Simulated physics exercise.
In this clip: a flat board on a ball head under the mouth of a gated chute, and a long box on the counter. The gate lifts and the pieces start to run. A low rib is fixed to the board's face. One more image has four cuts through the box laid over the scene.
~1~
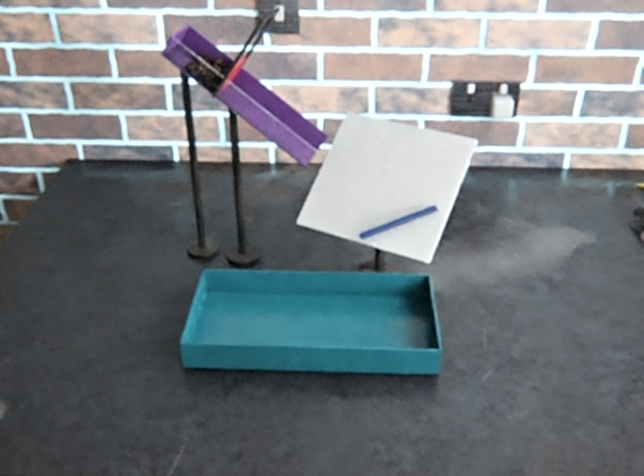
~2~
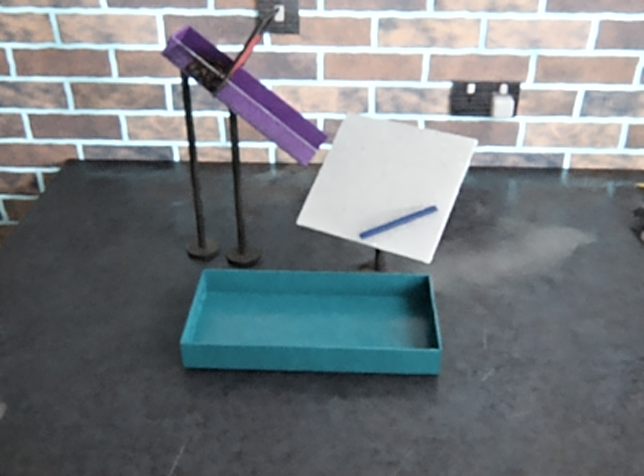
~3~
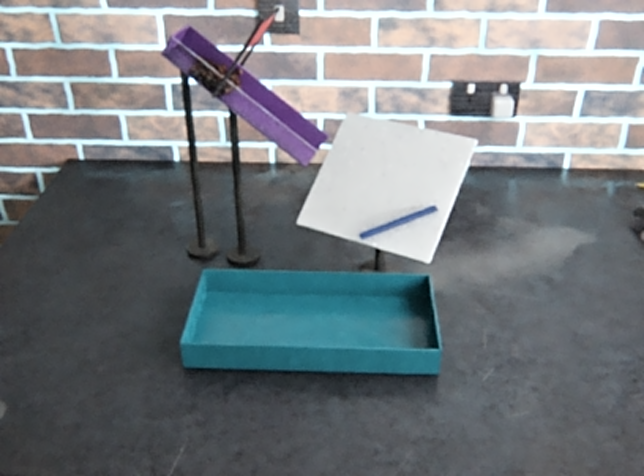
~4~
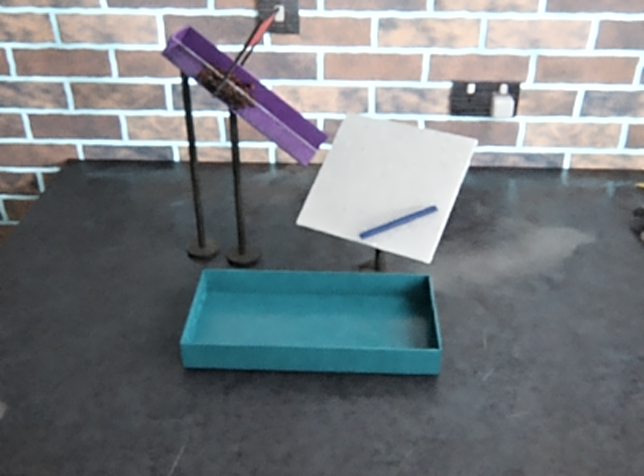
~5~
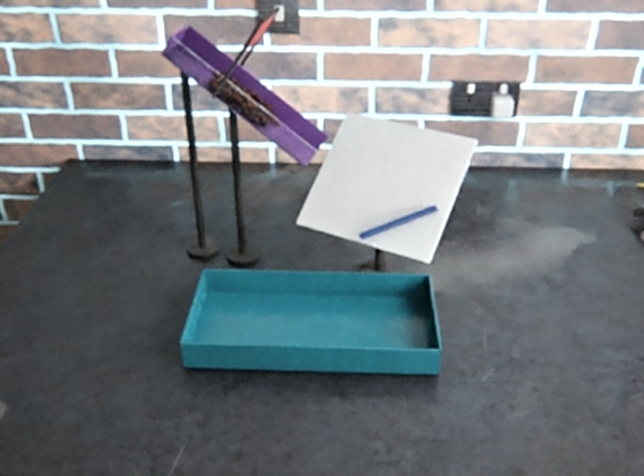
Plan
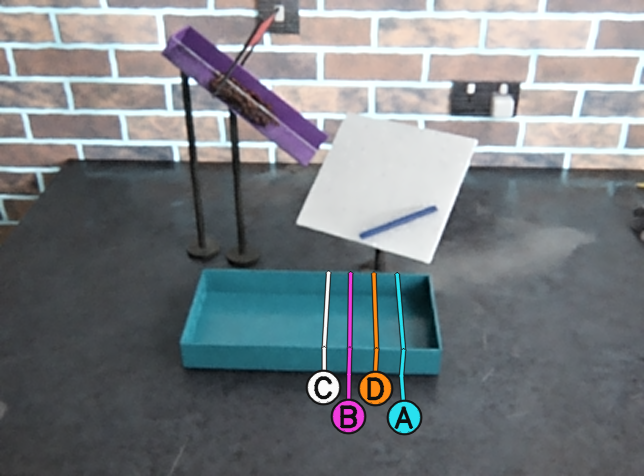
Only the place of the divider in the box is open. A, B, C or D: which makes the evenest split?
C.
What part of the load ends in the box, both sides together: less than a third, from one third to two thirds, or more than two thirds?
It is more than two thirds.
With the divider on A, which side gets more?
Left.
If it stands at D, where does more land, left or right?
Left.
On the marked copy, line A crosses the front rim at (403, 349); line B crosses the front rim at (349, 348); line C crosses the front rim at (324, 347); line D crosses the front rim at (376, 348).
If A is chosen, of what is caught, nearly all on the left of the divider, a stray few on the right.
If B is chosen, of what is caught, most on the left of the divider, a small part on the right.
If C is chosen, of what is caught, about half on the left of the divider, about half on the right.
If D is chosen, of what is caught, nearly all on the left of the divider, a stray few on the right.
